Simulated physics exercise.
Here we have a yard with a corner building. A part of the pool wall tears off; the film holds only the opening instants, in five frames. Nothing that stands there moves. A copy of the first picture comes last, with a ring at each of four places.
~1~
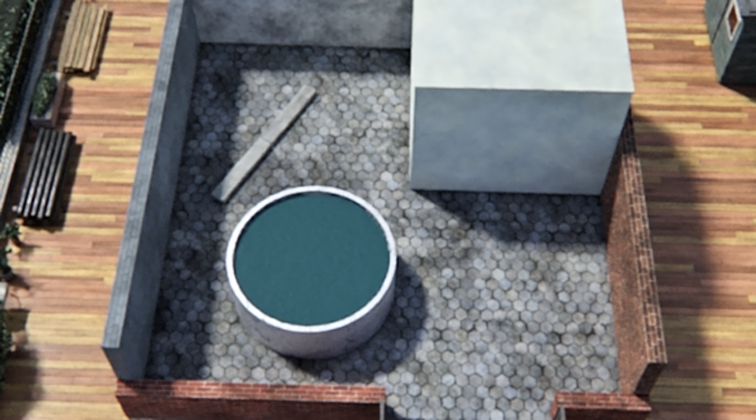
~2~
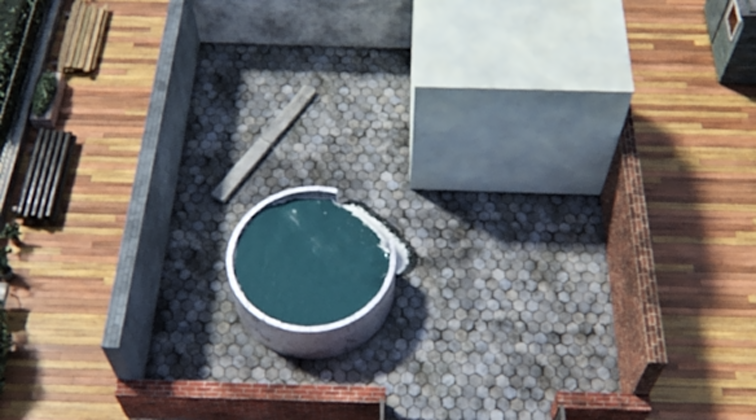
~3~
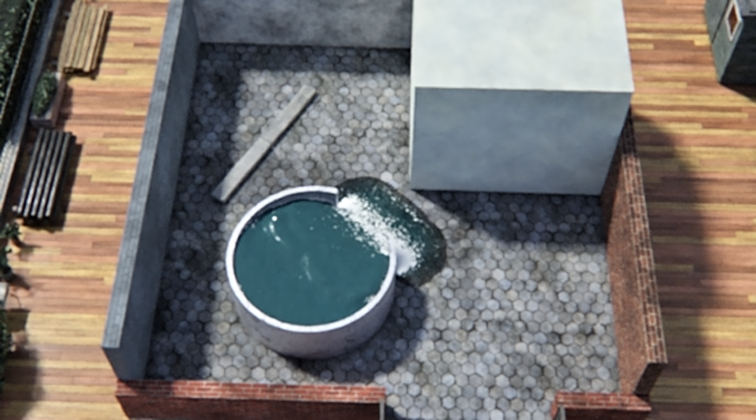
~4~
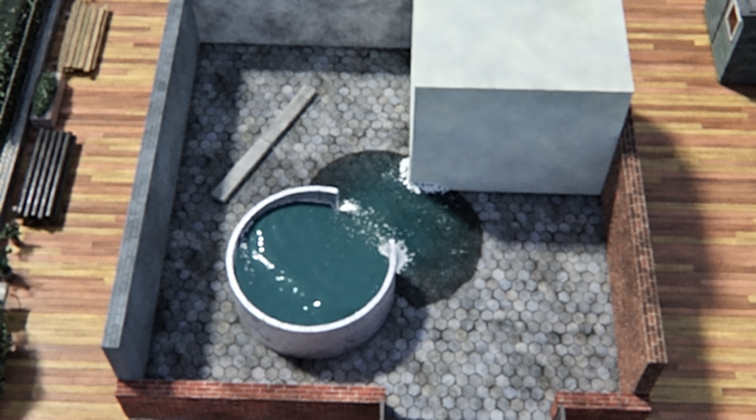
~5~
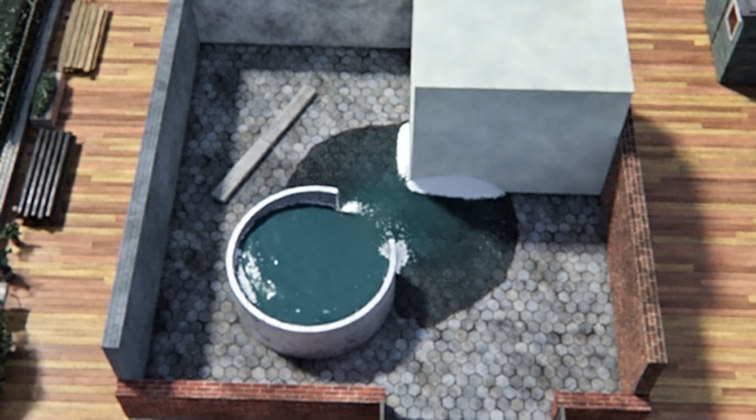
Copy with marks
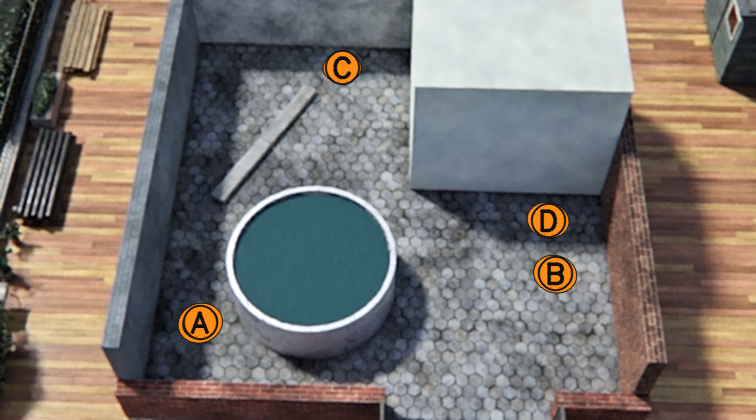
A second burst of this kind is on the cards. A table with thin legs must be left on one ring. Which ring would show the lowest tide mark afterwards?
Go for A.
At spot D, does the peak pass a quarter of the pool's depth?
Yes, it does.
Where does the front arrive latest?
A.
On the marked copy, A at (200, 322); B at (555, 273); C at (342, 67); D at (548, 220).
If A is chosen, the water peaks at about 19 % of the depth that stood in the pool.
If B is chosen, the water peaks at about 30 % of the depth that stood in the pool.
If C is chosen, the water peaks at about 35 % of the depth that stood in the pool.
If D is chosen, the water peaks at about 33 % of the depth that stood in the pool.
